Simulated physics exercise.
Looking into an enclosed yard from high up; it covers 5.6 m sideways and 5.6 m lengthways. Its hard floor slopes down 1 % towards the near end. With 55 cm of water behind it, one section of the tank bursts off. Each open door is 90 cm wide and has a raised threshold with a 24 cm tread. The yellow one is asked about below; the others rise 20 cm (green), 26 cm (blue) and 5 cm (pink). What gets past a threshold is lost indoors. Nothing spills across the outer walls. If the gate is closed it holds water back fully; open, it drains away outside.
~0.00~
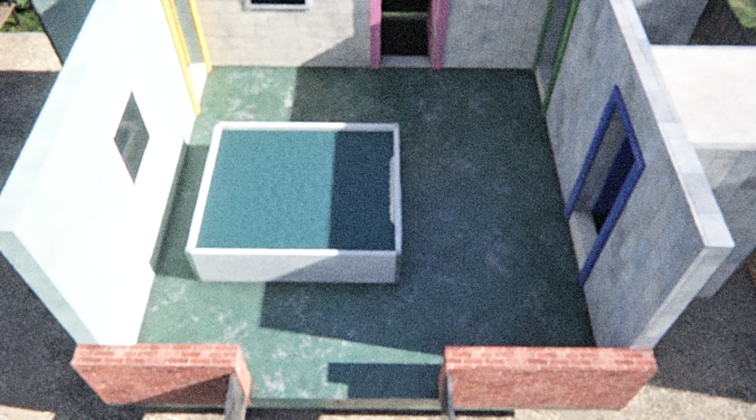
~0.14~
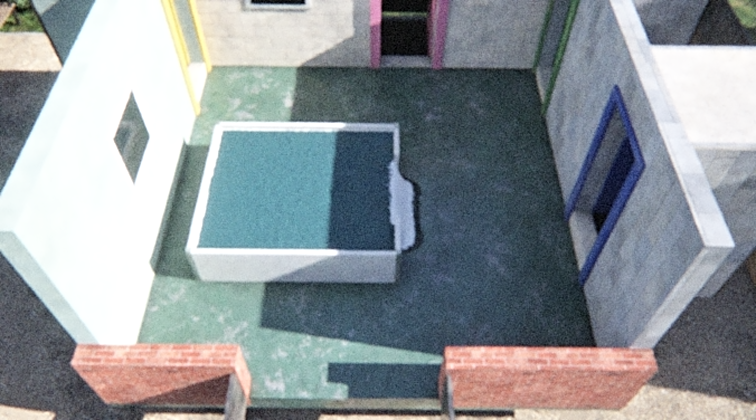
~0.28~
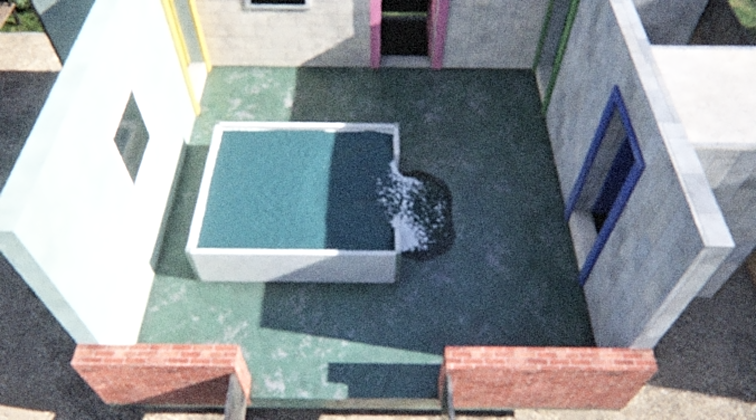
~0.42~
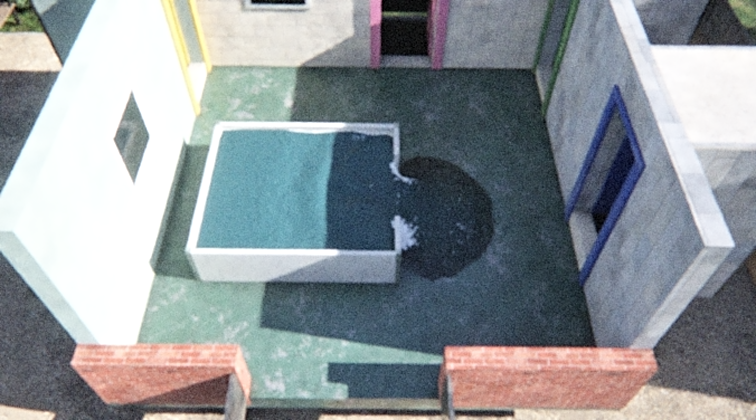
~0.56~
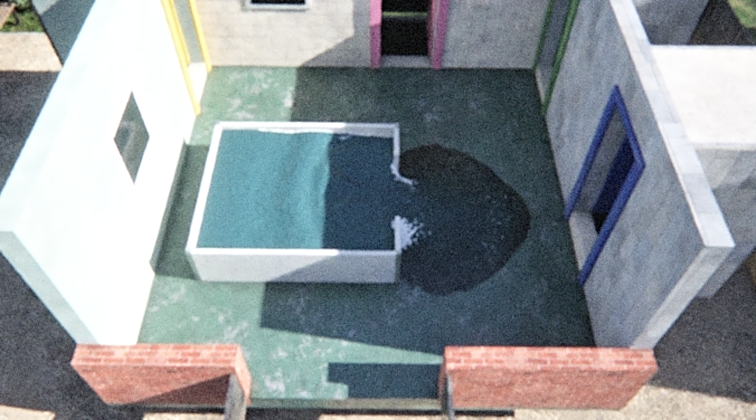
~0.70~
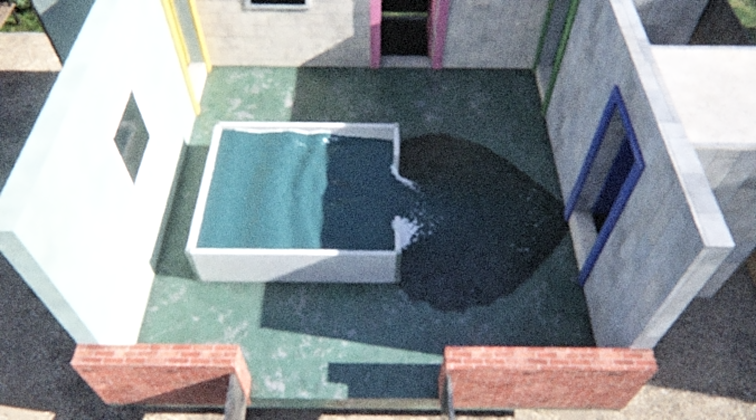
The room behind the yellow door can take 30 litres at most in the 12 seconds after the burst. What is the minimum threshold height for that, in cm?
At least 8 cm or so.
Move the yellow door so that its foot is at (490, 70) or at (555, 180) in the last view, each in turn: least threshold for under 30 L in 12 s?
About 14.5 and 21 cm.
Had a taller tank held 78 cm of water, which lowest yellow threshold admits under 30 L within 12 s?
About 13.0 cm.
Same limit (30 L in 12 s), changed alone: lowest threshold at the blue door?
About 22 cm at blue.
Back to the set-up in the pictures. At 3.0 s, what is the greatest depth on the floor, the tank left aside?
Roughly 34 cm.
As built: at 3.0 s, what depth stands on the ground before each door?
Depths in cm: Yellow 0, green 15, blue 25, pink 1.
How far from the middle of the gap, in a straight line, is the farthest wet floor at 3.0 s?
About 4.0 m.
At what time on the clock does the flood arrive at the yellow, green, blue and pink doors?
Arrival: Yellow 5.0 s, green 1.8 s, blue 0.8 s, pink 3.0 s.
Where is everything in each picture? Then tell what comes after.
Still water, 55 cm deep, in the tank at (302, 187); the yellow door at (188, 40) is dry, in the first frame.
The gap is at (394, 204), the front 0.3 m out at (415, 243); the back of the tank holds 55 cm, in the second frame.
Water pours out at (394, 206) and has run 0.7 m, to (446, 240); about 10 cm deep outside, 55 cm at the back, in the third frame.
Water pours out at (394, 206) and has run 1.3 m, to (488, 226); about 7 cm deep outside, 55 cm at the back, in the fourth frame.
Water pours out at (394, 205) and has run 1.8 m, to (522, 227); about 5 cm deep outside, 55 cm at the back, in the fifth frame.
The gap is at (394, 205), the front 2.4 m out at (564, 220); the back of the tank holds 55 cm; the yellow door at (188, 40), 4.0 m from the gap, is still 3.7 m from the nearest water, in the sixth frame.
After 1.4 s water covers 25 % of the floor, deepest (34 cm) near (401, 218); it has not reached the yellow door.
After 3.0 s water covers 40 % of the floor, deepest (34 cm) near (604, 380); it has not reached the yellow door.
After 12.0 s water covers 95 % of the floor, deepest (14 cm) near (128, 376); 10 cm at the yellow door, 0 litres in over its 20 cm threshold.
At the yellow door as built, the water arrived by 5.2 s and peaked near 13 cm at 9.4 s.
Run again over the same 12 s with other heights there, 46 litres in over 7 cm, 11 litres over 9.5 cm. The limit of 30 litres is kept from about 8 cm up.
